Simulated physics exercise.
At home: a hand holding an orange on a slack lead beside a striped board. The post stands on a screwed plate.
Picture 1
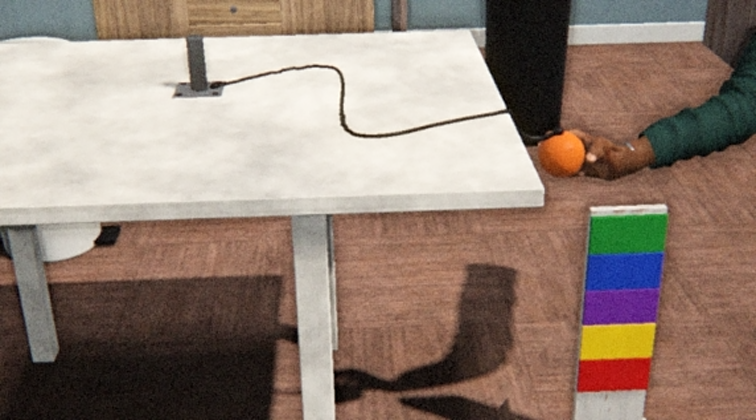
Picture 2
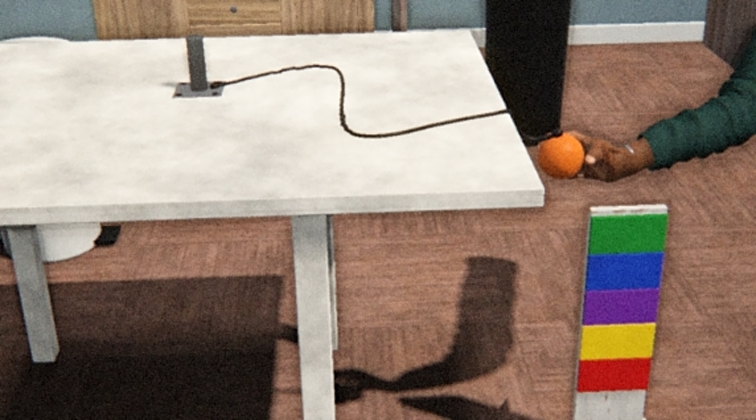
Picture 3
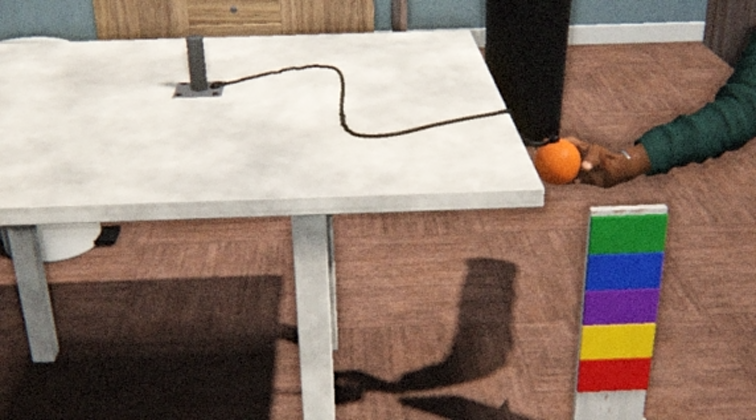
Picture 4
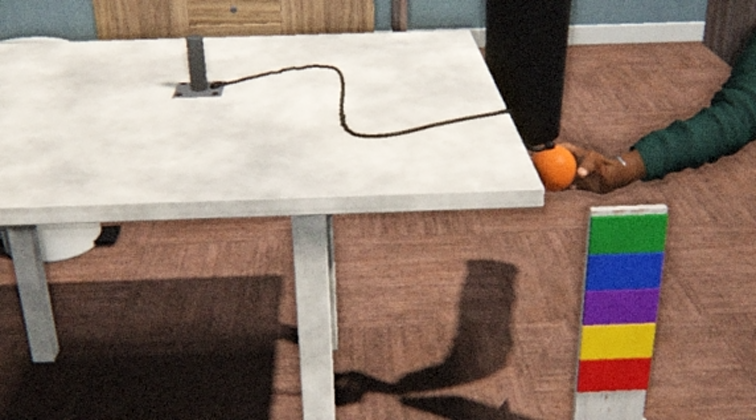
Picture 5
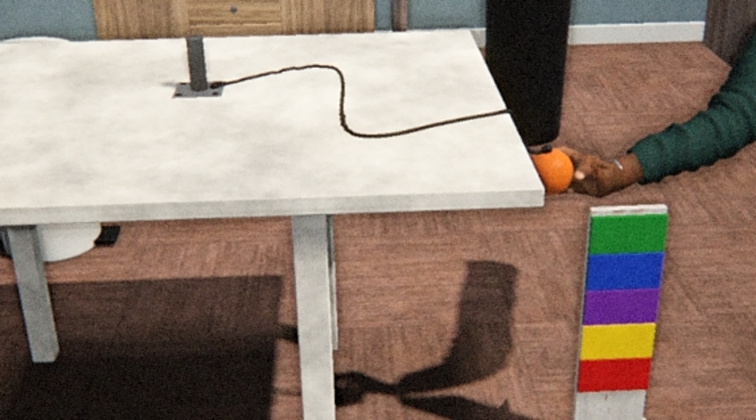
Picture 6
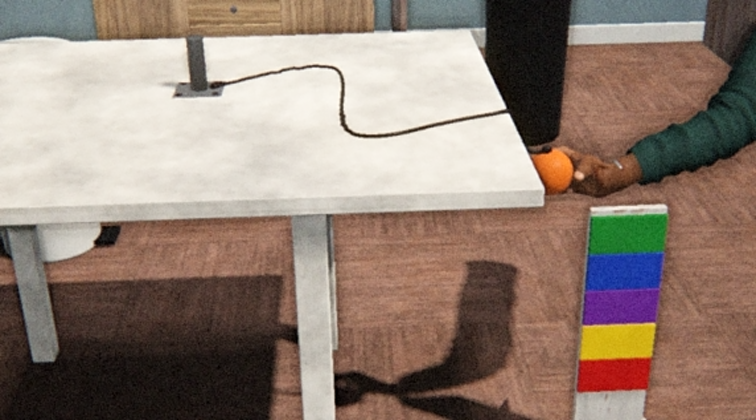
A hand holding an orange beside a white table moves it slightly left and down.
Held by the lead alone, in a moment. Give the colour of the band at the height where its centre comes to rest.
The band is red.
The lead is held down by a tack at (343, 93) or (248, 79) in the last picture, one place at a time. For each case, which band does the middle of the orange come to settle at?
Results, in sequence: Purple / red.
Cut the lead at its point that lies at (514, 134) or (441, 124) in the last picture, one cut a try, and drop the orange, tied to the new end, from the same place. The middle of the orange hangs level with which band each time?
In order of the tries: Yellow; then blue.
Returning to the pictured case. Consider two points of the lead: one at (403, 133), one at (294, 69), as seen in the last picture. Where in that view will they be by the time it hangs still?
End points: Roughly (498, 192); roughly (311, 89).
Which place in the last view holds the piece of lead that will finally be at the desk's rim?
Around (341, 115).
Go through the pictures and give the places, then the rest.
The first picture shows orange (562, 154); green (629, 236); blue (625, 272); purple (621, 308); yellow (618, 343); red (614, 376).
The second picture shows orange (560, 156); lead through (256, 77) (337, 70) (342, 102) (366, 137) (467, 119).
The third picture shows orange (557, 162).
The fourth picture shows orange (553, 168); lead through (256, 77) (337, 70) (342, 102) (366, 137) (467, 119).
The fifth picture shows orange (550, 172).
The sixth picture shows orange (550, 172); lead through (256, 77) (337, 70) (342, 102) (366, 137) (467, 119).
A little later, orange near (486, 342); level with red.
Next, orange near (487, 348); level with red.
When it is over, orange near (486, 353); level with red. Its middle rests at the red band.
